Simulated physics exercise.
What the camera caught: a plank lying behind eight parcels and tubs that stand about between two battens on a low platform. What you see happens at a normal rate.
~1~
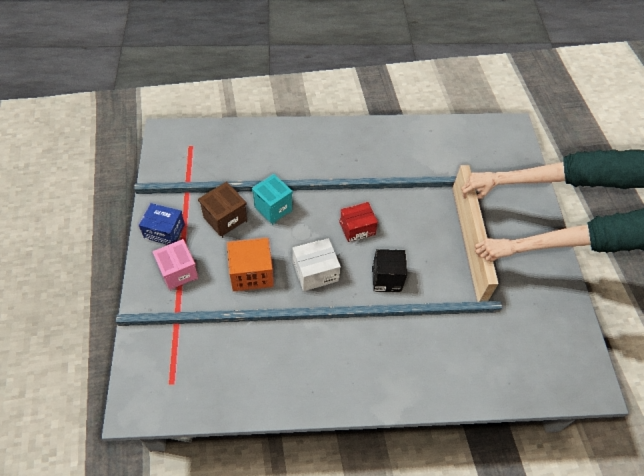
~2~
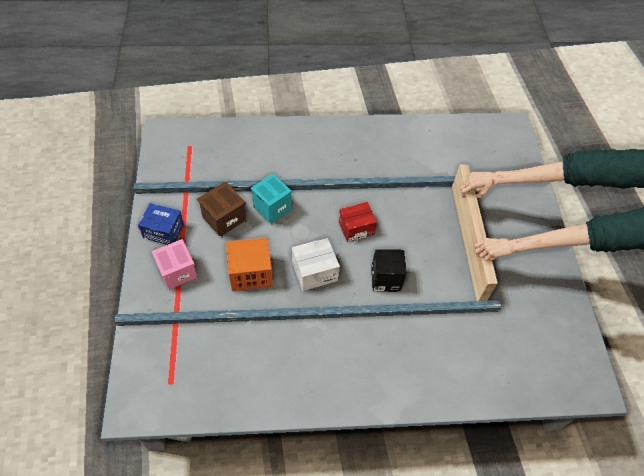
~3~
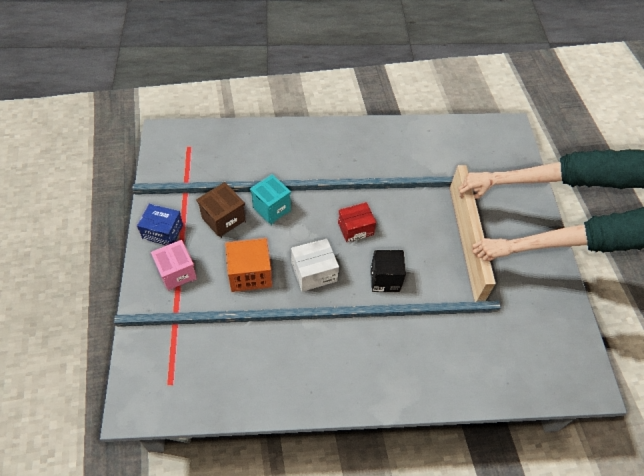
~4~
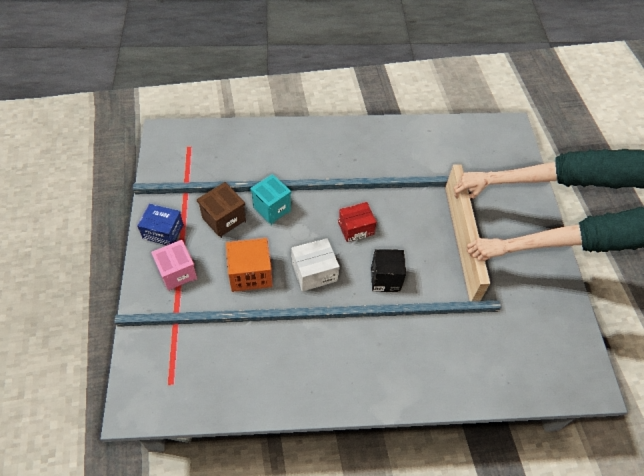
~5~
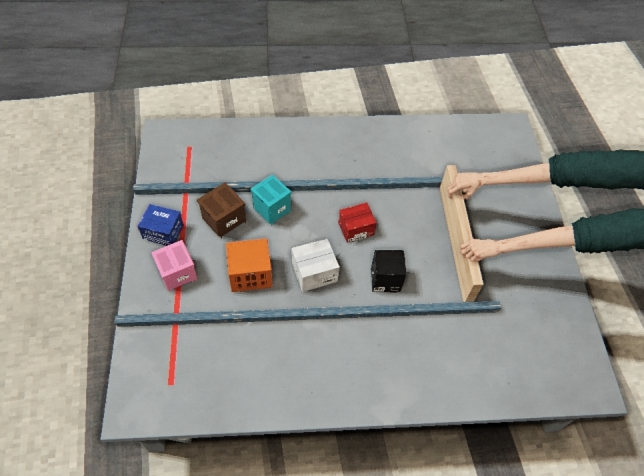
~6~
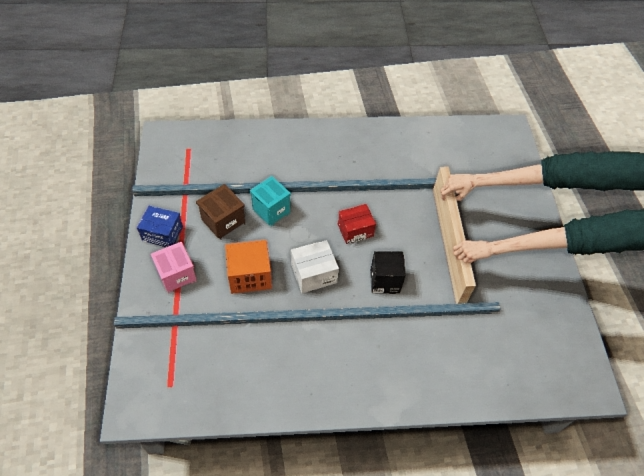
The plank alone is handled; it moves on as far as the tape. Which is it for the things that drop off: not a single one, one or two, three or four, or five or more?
Seems the ones that don't stay up number three or at most four, for sure.
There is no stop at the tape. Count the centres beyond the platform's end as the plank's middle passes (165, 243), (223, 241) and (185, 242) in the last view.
5, 1 and 3.
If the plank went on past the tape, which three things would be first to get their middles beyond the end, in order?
They are the pink tote, then the orange crate, then the blue box.
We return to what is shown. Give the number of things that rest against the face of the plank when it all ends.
That number would be 3.
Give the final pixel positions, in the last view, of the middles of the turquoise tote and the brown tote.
In the last picture the first middle sits at (168, 197) and the other at (135, 201).
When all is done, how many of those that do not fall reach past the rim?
The number overhanging is 2.
A little later, none off yet; blue box at rest near (160, 227); pink tote at rest near (174, 268); brown tote at rest near (222, 212).
Next, none off yet; blue box at rest near (160, 227); pink tote moving near (172, 267); brown tote at rest near (222, 212).
Later still, none off yet; blue box shifted a little near (147, 228); pink tote tilted a little near (103, 267); brown tote shifted about its own width near (181, 207).
When it is over, the number that fall off is three or four; down, orange crate, pink tote and blue box.
